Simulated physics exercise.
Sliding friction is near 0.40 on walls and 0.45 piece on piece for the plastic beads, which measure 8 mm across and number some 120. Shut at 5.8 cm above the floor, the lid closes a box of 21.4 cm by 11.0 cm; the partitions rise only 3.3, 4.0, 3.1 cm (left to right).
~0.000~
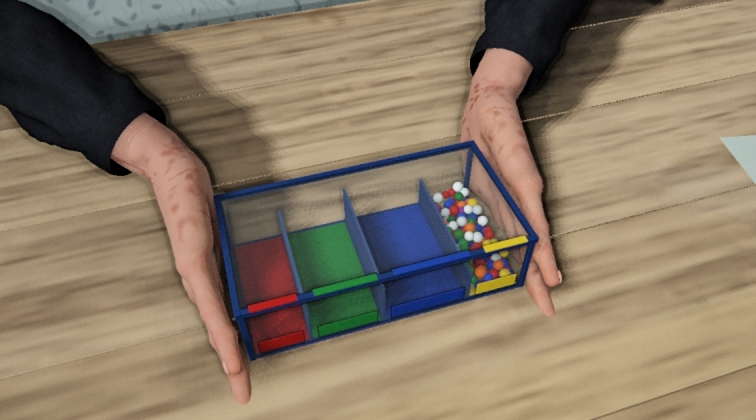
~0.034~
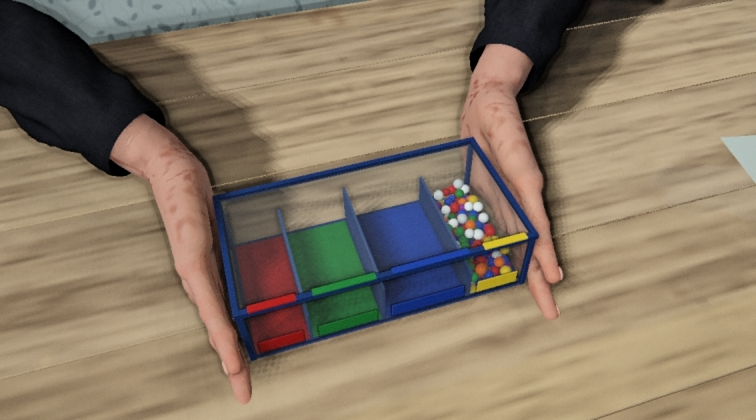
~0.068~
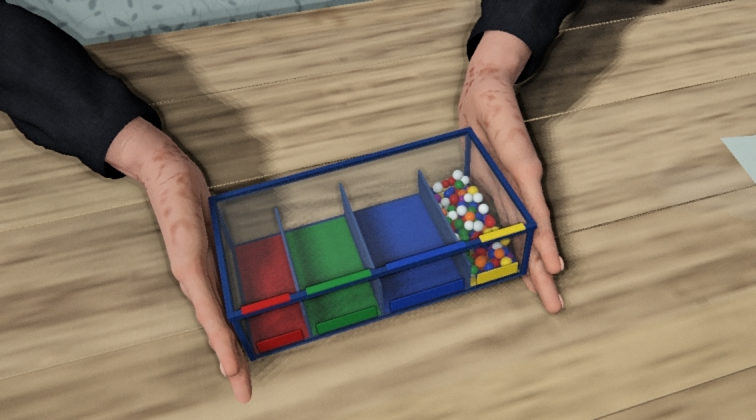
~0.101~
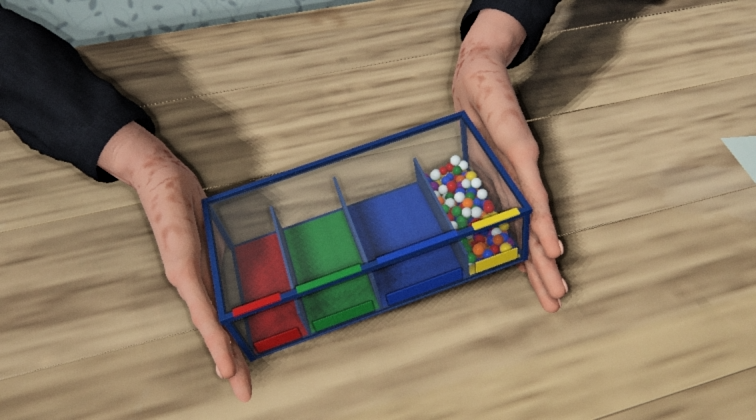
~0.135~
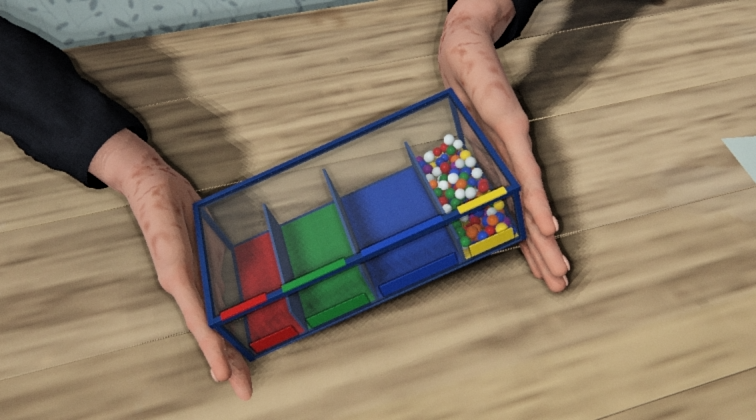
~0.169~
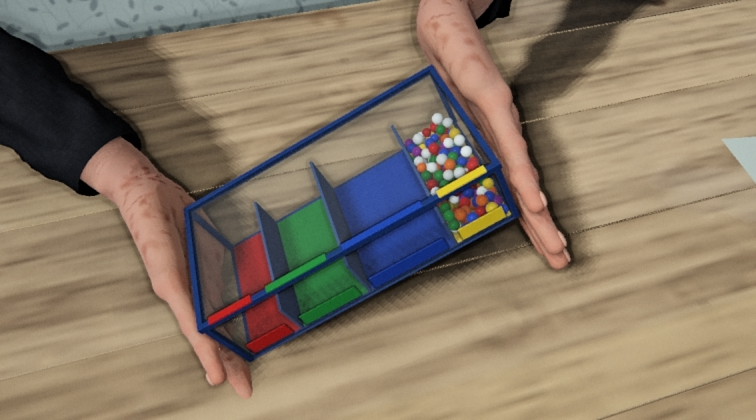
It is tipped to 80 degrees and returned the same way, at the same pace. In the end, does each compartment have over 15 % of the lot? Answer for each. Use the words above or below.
Red compartment: Above; blue compartment: Above; green compartment: Above; yellow compartment: Below.
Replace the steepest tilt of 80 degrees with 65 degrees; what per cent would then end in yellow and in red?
Then yellow would hold 40 percent and red 0 percent.
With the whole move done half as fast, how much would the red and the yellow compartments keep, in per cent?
Red = 15 per cent, yellow = 55 per cent.
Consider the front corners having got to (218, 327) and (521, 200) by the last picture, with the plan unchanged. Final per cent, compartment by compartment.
Red 5 %, blue 55 %, green 15 %, yellow 25 %.
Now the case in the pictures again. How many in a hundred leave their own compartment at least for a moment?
Estimate: Some 100 per cent.
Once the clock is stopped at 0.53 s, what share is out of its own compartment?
55 %.
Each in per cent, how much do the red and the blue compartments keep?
Red: 20; blue: 55.
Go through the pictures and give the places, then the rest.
In the first picture, box tilt 0 degrees, front corners at (240, 312) and (531, 238); yellow 100 %.
In the second picture, box tilt 1 degrees, front corners at (239, 312) and (531, 234).
In the third picture, box tilt 4 degrees, front corners at (234, 314) and (530, 225), lowest corner left back.
In the fourth picture, box tilt 9 degrees, front corners at (226, 316) and (524, 209), lowest corner left back.
In the fifth picture, box tilt 17 degrees, front corners at (215, 320) and (513, 187), lowest corner left back.
In the sixth picture, box tilt 24 degrees, front corners at (204, 325) and (493, 165), lowest corner left back; yellow 100 %. The box's pace is about 220 degrees a second.
After 0.53 s, tilt 78 degrees; blue 55 %, yellow 45 %.
Then, at 0.77 s, tilt 30 degrees; red 20 %, blue 55 %, green 20 %.
Then, at 1.11 s, tilt 0 degrees; red 20 %, blue 55 %, green 20 %.
At rest (1.6 s), red 20 %, blue 55 %, green 20 %, yellow 0 %.
